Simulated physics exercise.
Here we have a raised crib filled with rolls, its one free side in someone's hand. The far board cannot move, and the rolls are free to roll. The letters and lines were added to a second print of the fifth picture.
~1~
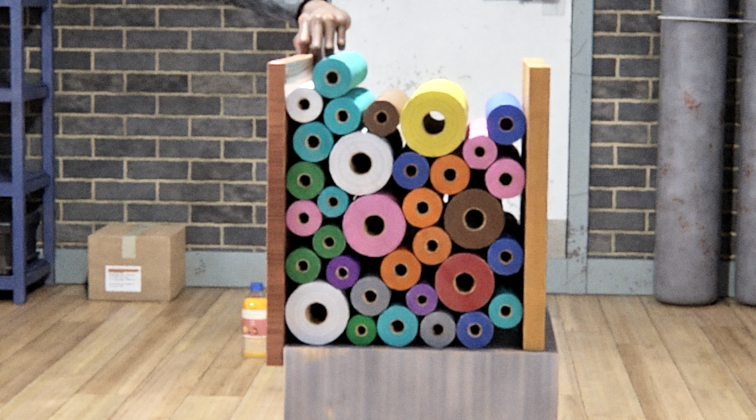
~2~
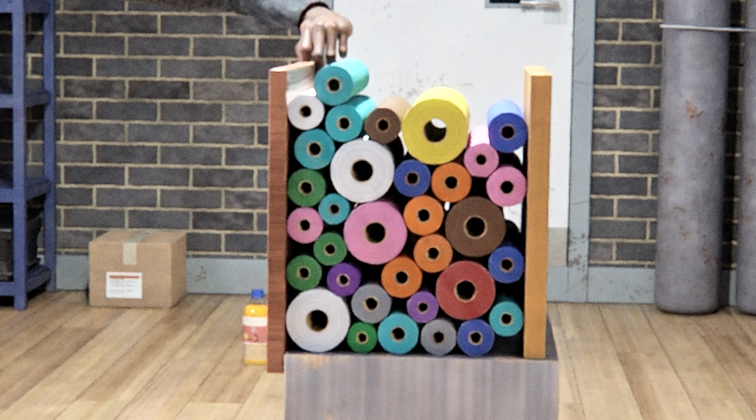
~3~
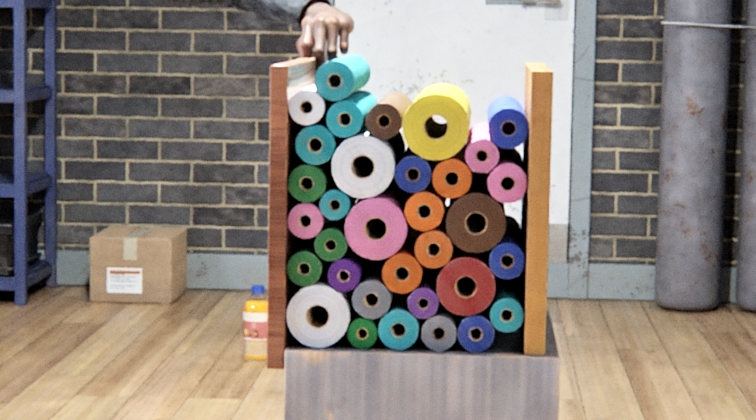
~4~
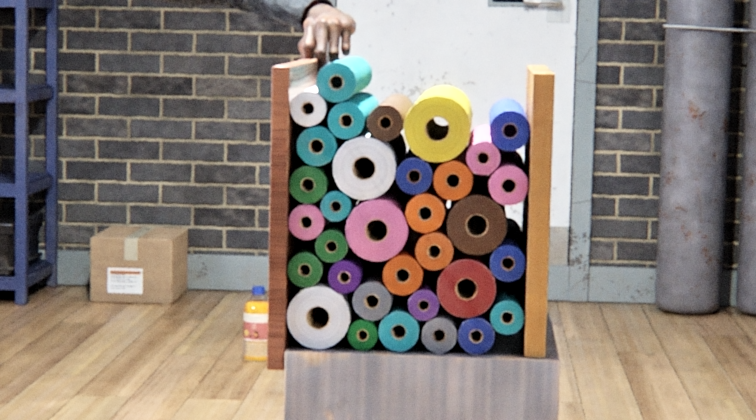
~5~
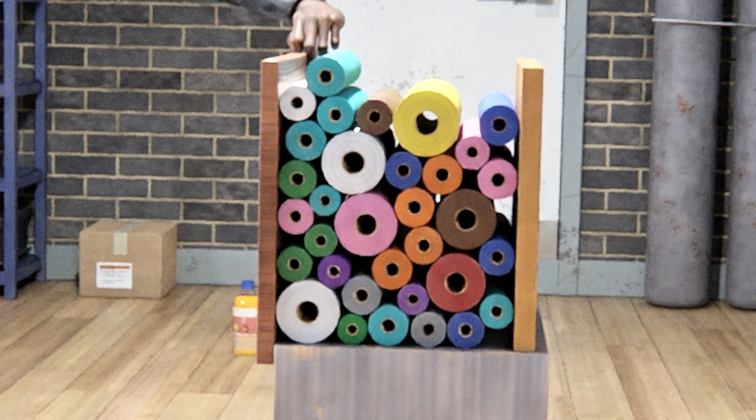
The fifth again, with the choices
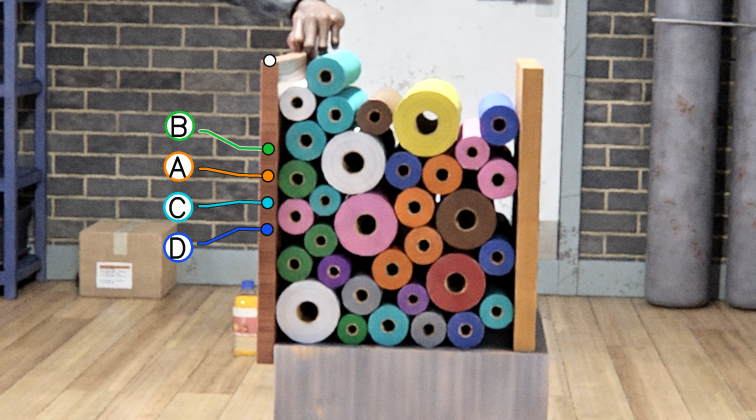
A hand resting at the top of the left wooden board, beside a teal roll, barely moves throughout. The view shifts slightly, first a touch down and later a little to the left, while the many coloured rolls stay packed between two upright boards on a grey base, keeping the same arrangement.
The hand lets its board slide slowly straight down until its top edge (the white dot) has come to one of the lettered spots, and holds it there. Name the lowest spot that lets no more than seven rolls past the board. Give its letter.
No lower than D.
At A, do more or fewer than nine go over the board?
At A, fewer than nine.
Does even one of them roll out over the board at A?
Yes.
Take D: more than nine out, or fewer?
Fewer than nine.
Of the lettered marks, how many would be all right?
Four of the four.
On the marked copy, A at (268, 176); B at (268, 149); C at (267, 203); D at (267, 230); the white dot at (270, 60).
Following D. Soon after the start, top of the board (279, 135).
Later, top of the board (277, 217).
In the end, top of the board (277, 229), five out over the board.
As for the rest, A three out over the board; B two out over the board; C about four out over the board.
